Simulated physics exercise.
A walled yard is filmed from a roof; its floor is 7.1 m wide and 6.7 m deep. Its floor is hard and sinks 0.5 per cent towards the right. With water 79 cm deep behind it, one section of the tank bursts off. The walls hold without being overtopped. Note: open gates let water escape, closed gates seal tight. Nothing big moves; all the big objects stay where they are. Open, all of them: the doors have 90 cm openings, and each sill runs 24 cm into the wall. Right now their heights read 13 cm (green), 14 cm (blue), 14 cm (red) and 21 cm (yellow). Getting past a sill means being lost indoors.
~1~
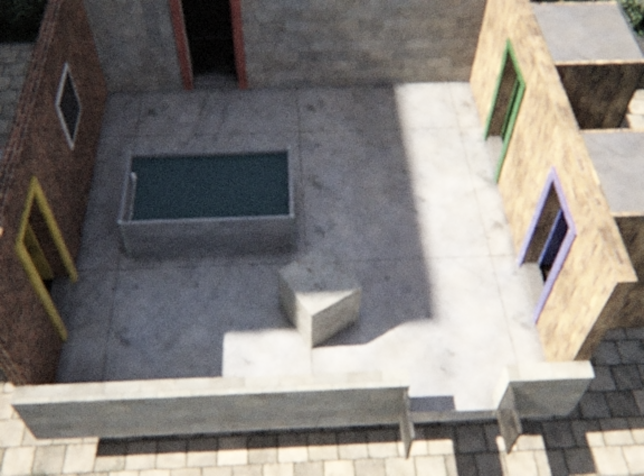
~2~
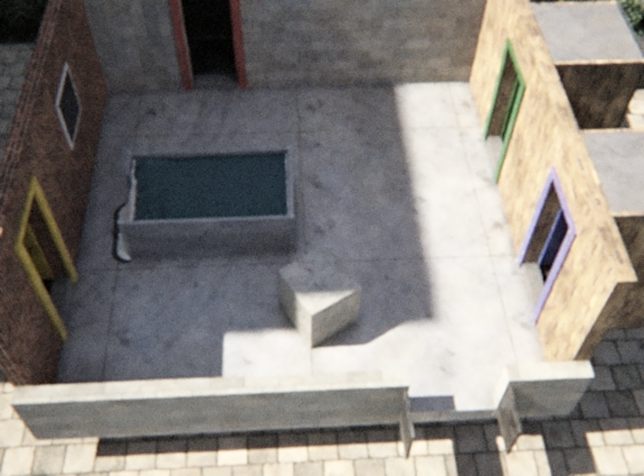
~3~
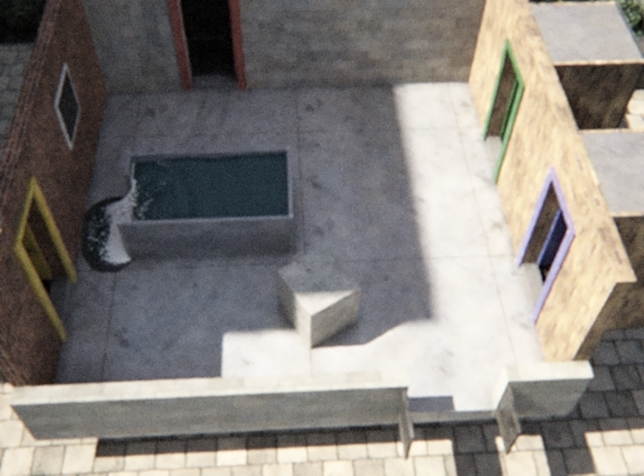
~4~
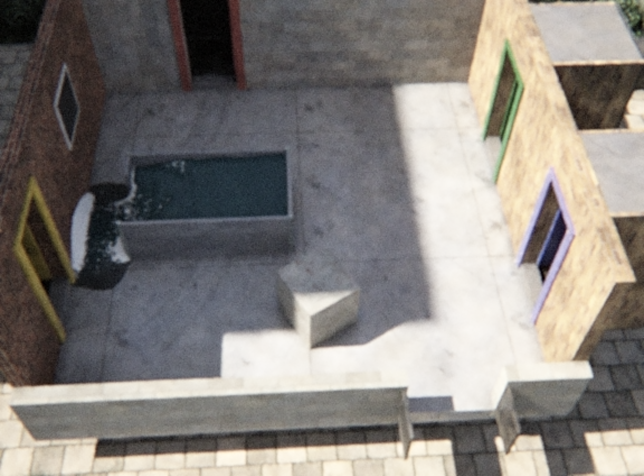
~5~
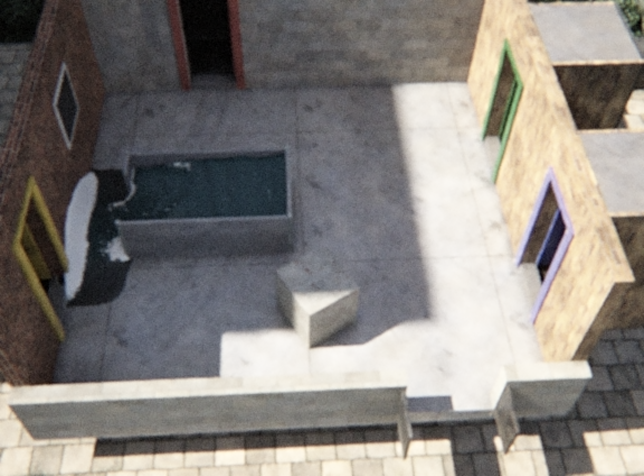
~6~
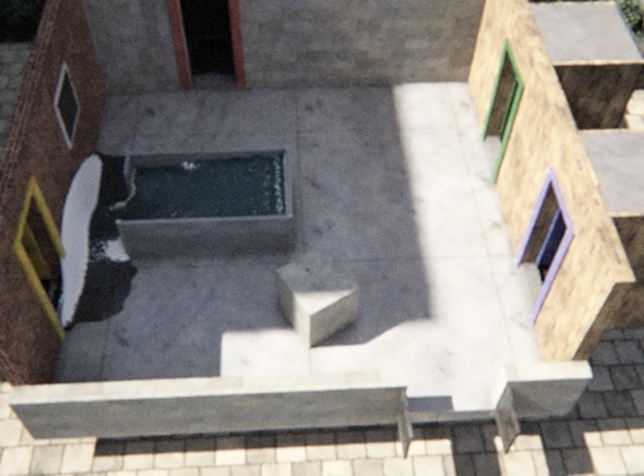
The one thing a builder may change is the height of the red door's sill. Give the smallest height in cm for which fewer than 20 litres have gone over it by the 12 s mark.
About 10.5 cm.
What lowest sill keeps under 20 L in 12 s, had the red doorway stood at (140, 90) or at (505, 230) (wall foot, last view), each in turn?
You'd want roughly 22 cm there first, then roughly 9.0 cm.
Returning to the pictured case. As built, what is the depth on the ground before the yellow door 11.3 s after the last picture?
About 4.0 centimetres.
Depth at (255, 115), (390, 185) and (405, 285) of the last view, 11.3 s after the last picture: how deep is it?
Approx. 3 / 5 / 6 cm.
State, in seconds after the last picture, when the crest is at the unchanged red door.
Peak time: About 1.8 s.
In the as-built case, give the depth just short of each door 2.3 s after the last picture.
Door by door, in centimetres - green 0, blue 0, red 16, yellow 16.
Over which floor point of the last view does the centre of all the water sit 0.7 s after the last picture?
The centre of all the water is around (170, 228).
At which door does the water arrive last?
I'd say the green door.
Then, 0.7 s after the last picture water covers 20 % of the floor, deepest (57 cm) near (80, 238); it has not reached the red door.
Then, 2.3 s after the last picture water covers 40 % of the floor, deepest (32 cm) near (49, 413); 16 cm at the red door, 2 litres in over its 14 cm sill.
Then, 11.3 s after the last picture water covers 100 % of the floor, deepest (10 cm) near (533, 336); 4 cm at the red door, 5 litres in over its 14 cm sill.
At the red door as built, the water peaked near 17 cm, 1.9 s after the last picture.
Run again over the same 12 s with other heights there, 28 litres in over 9 cm, 11 litres over 12 cm. The limit of 20 litres is kept from about 10.5 cm up.
